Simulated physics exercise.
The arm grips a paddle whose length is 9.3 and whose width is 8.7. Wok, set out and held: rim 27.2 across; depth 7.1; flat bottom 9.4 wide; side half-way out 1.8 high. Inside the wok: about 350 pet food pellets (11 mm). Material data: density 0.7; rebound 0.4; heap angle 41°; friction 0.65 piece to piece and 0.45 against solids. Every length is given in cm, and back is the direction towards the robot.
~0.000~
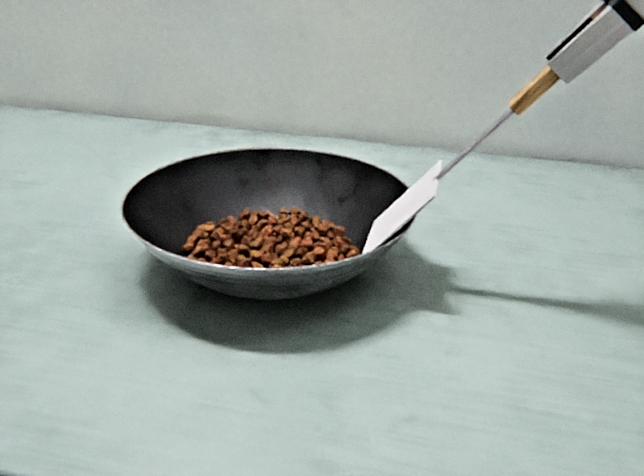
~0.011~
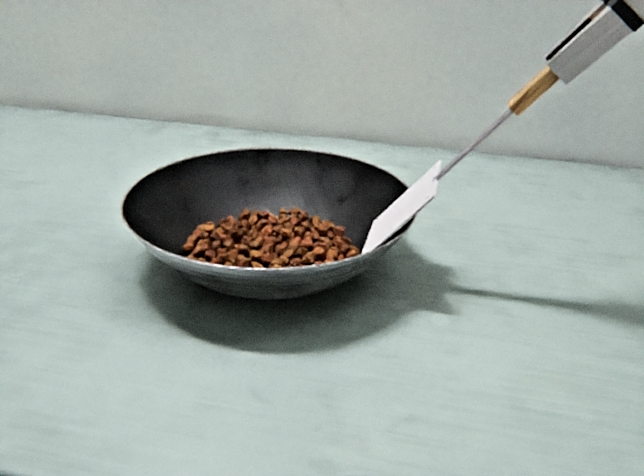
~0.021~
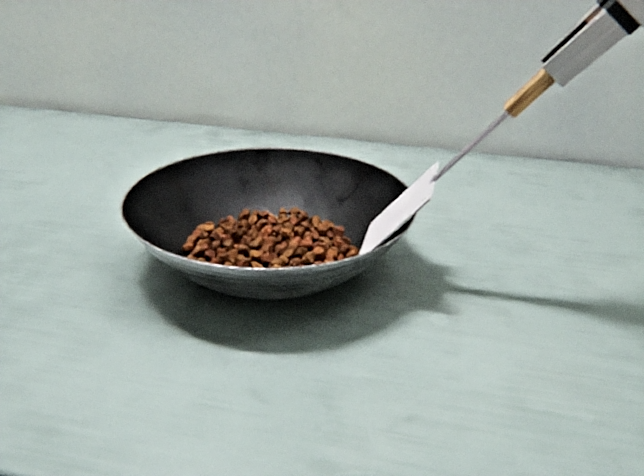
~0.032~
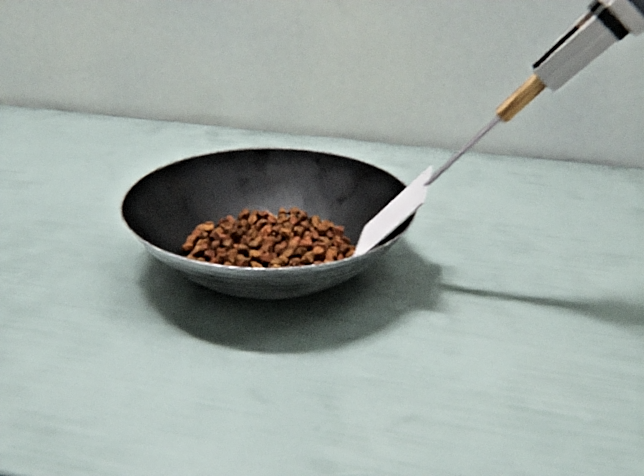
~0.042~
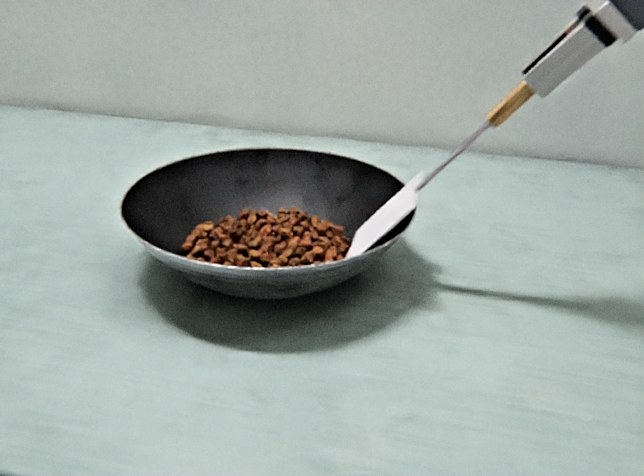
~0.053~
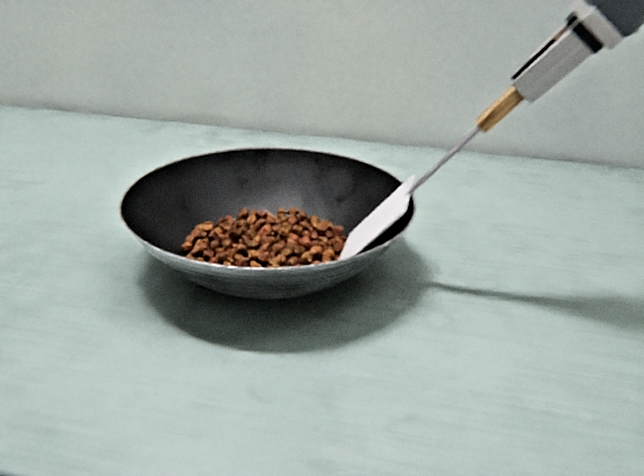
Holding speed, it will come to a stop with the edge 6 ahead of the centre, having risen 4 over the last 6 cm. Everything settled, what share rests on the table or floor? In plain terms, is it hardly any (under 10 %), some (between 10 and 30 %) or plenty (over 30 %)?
Hardly any - under 10 %.
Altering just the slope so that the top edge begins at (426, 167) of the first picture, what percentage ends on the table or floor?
0 percent or thereabouts.
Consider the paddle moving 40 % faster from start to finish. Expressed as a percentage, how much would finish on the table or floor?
I'd reckon close to 10 per cent.
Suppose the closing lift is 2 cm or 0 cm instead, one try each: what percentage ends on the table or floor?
Roughly 5 % and then 5 %.
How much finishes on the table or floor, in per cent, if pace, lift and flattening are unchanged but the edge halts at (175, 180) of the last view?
The share ending on the table or floor is about 25 per cent.
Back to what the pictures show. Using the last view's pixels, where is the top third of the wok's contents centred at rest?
It is centred near (183, 212).
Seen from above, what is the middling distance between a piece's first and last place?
Level distance of roughly 5 cm.
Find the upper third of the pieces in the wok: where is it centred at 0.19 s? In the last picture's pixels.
I'd put it somewhere near (192, 212).
After 0.12 s, sloping 51°, highest piece 6 above the table; 348 in the wok.
After 0.19 s, sloping 51°, highest piece 10 above the table; 347 in the wok, 1 on the blade or in flight.
After 0.43 s, sloping 51°, highest piece 9 above the table; 342 in the wok, 3 on the table or floor, 3 on the blade or in flight.
After 1.48 s, sloping 51°, highest piece 8 above the table; 342 in the wok, 6 on the table or floor.
At rest, 342 in the wok, 6 on the table or floor. That is 2 % on the table or floor.
